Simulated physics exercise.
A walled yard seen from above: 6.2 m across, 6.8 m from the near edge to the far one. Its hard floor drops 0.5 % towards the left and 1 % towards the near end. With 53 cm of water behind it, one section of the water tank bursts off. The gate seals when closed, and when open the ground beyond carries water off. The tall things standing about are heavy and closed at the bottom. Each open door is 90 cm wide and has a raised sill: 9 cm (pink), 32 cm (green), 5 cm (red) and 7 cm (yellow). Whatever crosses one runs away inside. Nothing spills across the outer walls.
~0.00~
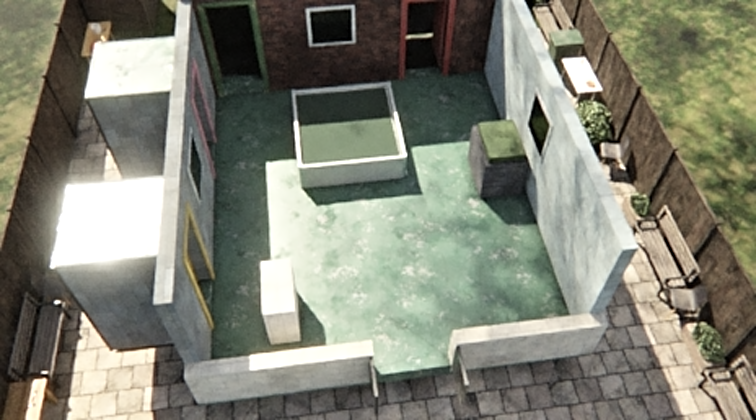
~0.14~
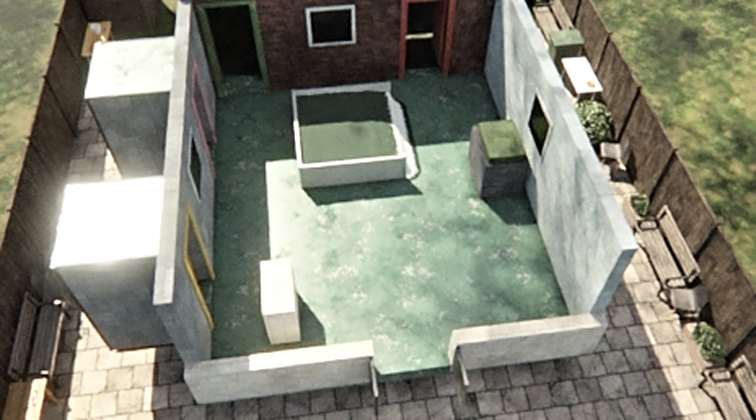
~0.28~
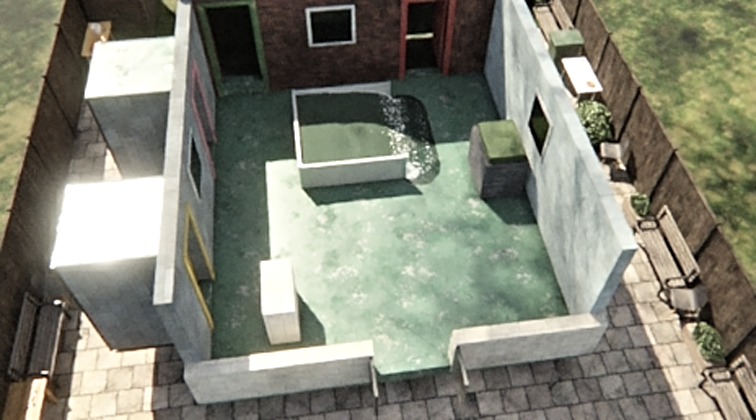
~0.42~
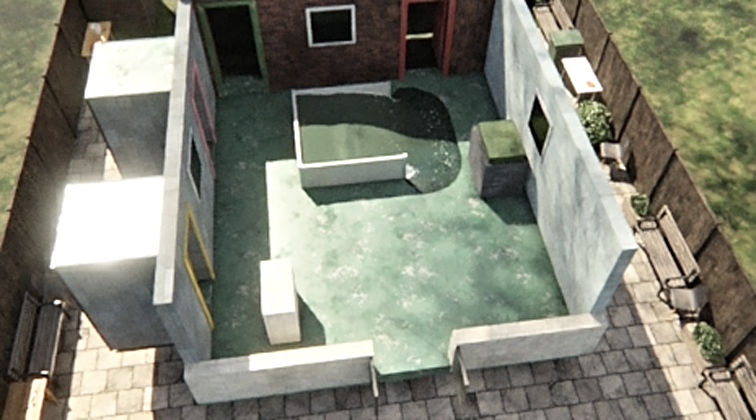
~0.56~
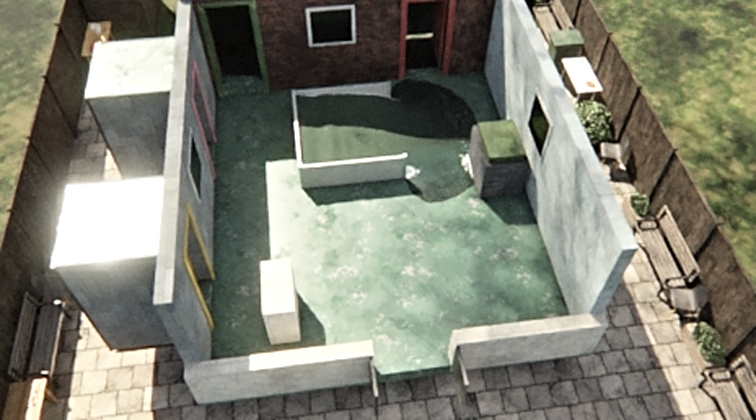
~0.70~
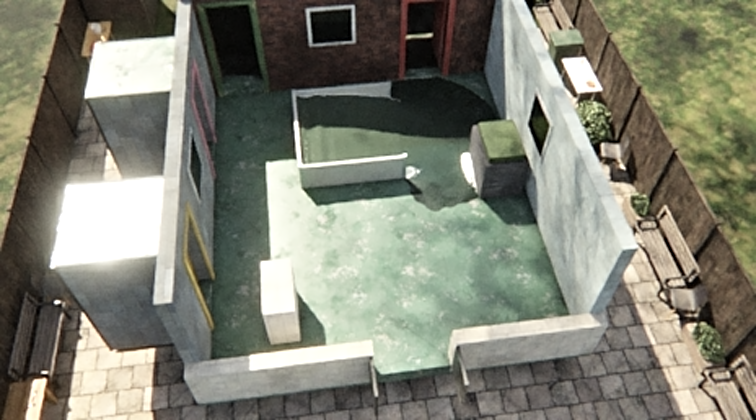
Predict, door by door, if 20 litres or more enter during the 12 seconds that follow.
The water let in: At the pink door it does not reach the limit; at the green door it keeps below the limit; at the red door it goes over the limit; at the yellow door it keeps below the limit.
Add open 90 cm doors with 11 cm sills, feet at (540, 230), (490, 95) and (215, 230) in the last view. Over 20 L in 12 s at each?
In that order: Under, above, under.
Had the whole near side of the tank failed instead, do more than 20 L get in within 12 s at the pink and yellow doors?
Then: Pink not over, yellow above.
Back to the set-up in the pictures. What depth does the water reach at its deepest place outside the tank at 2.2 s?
About 37 cm.
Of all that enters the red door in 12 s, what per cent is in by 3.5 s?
About 35 per cent.
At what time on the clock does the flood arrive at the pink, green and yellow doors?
Pink 5.5 s, green 4.5 s, yellow 7.5 s.
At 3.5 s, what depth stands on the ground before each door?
In cm: Pink 0, green 0, red 15, yellow 0.
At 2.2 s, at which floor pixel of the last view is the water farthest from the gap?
At about (538, 292).
After 1.4 s water covers 20 % of the floor and is deepest (37 cm) near (505, 138); pink door not reached, green door not reached, red door 8 cm at the sill, 0 L in, yellow door not reached.
After 2.2 s water covers 30 % of the floor and is deepest (37 cm) near (505, 138); pink door not reached, green door not reached, red door 7 cm at the sill, 6 L in, yellow door not reached.
After 3.5 s water covers 45 % of the floor and is deepest (26 cm) near (475, 77); pink door not reached, green door not reached, red door 15 cm at the sill, 55 L in, yellow door not reached.
After 7.0 s water covers 75 % of the floor and is deepest (14 cm) near (216, 101); pink door 6 cm at the sill, 0 L in, green door 8 cm at the sill, 0 L in, red door 7 cm at the sill, 145 L in, yellow door not reached.
After 12.0 s water covers 90 % of the floor and is deepest (12 cm) near (332, 366); pink door 3 cm at the sill, 0 L in, green door 3 cm at the sill, 0 L in, red door 4 cm at the sill, 148 L in, yellow door 7 cm at the sill, 4 L in.
